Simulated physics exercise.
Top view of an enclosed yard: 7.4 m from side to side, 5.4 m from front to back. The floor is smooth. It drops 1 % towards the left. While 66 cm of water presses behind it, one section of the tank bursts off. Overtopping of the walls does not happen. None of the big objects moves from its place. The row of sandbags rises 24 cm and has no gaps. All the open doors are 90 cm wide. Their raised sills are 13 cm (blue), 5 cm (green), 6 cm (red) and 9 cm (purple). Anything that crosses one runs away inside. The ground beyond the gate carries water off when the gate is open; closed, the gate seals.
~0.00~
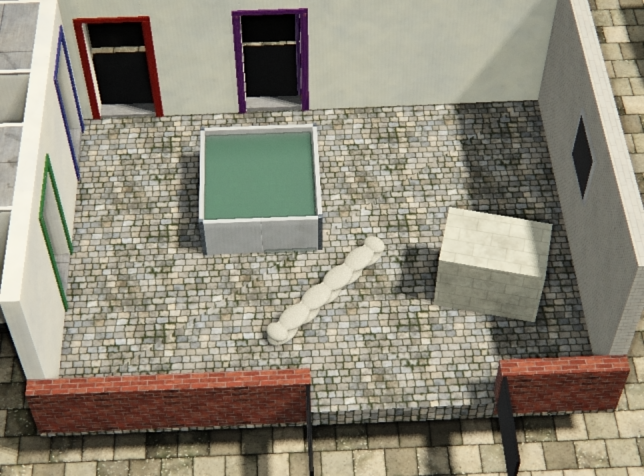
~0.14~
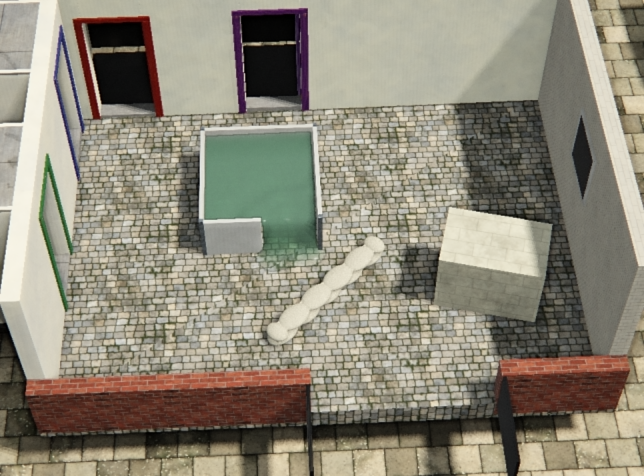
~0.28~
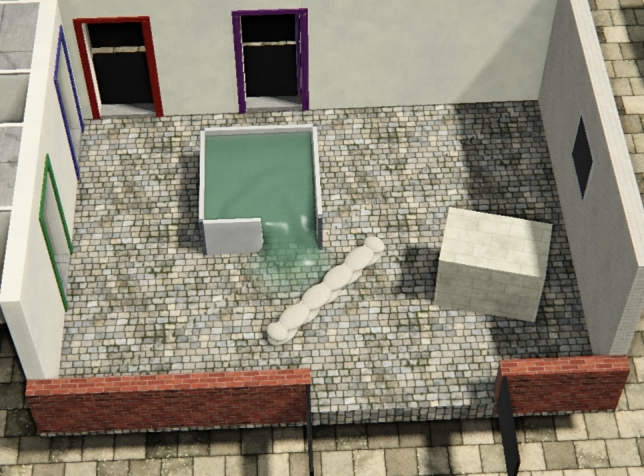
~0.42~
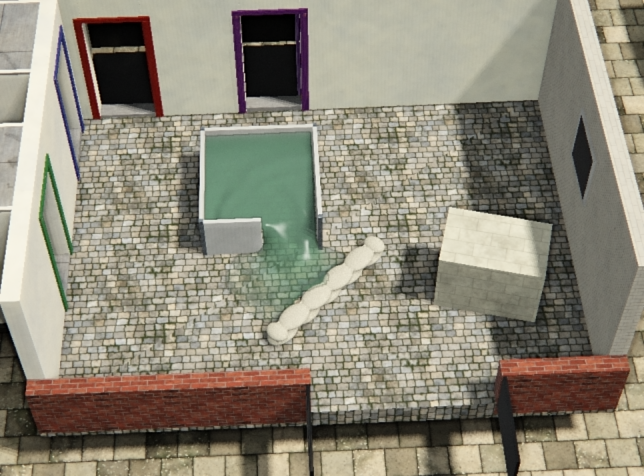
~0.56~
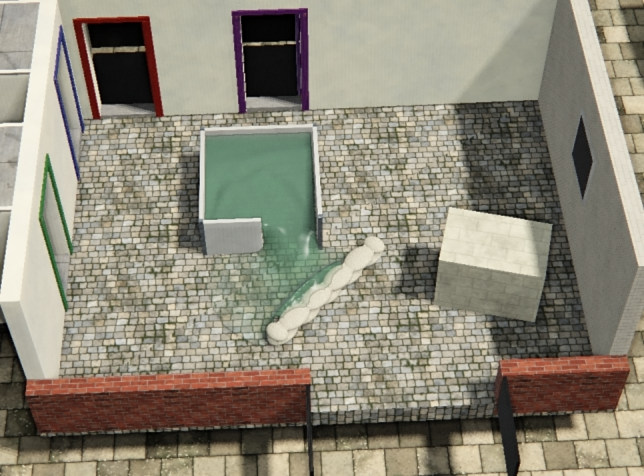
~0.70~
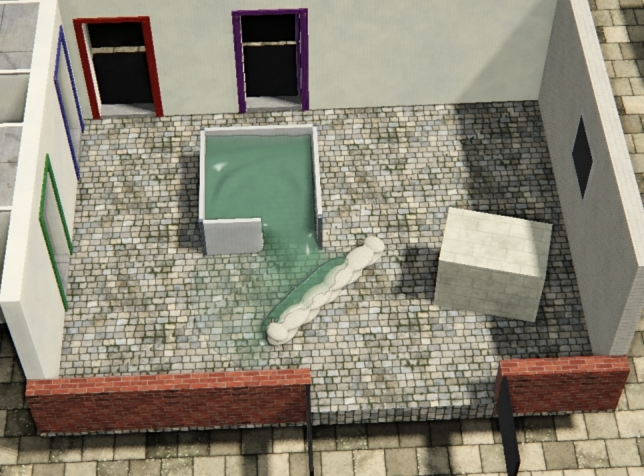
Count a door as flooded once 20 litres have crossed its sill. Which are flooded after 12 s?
In the end blue door: Under the set amount; green door: Past the set amount; red door: Past the set amount; purple door: Under the set amount.
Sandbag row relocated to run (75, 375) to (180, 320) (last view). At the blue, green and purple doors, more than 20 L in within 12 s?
Blue within the limit, green within the limit, purple within the limit.
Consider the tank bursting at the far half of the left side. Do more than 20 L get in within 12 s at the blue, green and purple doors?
In that case, blue door: More than that, green door: More than that, purple door: Less than that.
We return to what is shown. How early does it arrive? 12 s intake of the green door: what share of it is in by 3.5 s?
About 5%.
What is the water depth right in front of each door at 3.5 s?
In cm: Blue 0, green 9, red 0, purple 1.
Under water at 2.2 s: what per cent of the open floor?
40 %.
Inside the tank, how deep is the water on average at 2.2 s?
I'd put the average depth near 36 cm.
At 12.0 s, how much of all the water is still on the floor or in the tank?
Close to 84 in a hundred remains.
After 1.4 s water covers 20 % of the floor and is deepest (44 cm) near (317, 288); blue door not reached, green door not reached, red door not reached, purple door not reached.
After 2.2 s water covers 40 % of the floor and is deepest (40 cm) near (71, 396); blue door not reached, green door not reached, red door not reached, purple door not reached.
After 3.5 s water covers 45 % of the floor and is deepest (27 cm) near (317, 288); blue door not reached, green door 9 cm at the sill, 3 L in, red door not reached, purple door not reached.
After 7.0 s water covers 65 % of the floor and is deepest (14 cm) near (84, 126); blue door 7 cm at the sill, 0 L in, green door 8 cm at the sill, 33 L in, red door 13 cm at the sill, 60 L in, purple door 6 cm at the sill, 0 L in.
After 12.0 s water covers 85 % of the floor and is deepest (10 cm) near (75, 222); blue door 10 cm at the sill, 0 L in, green door 6 cm at the sill, 55 L in, red door 9 cm at the sill, 128 L in, purple door 6 cm at the sill, 0 L in.
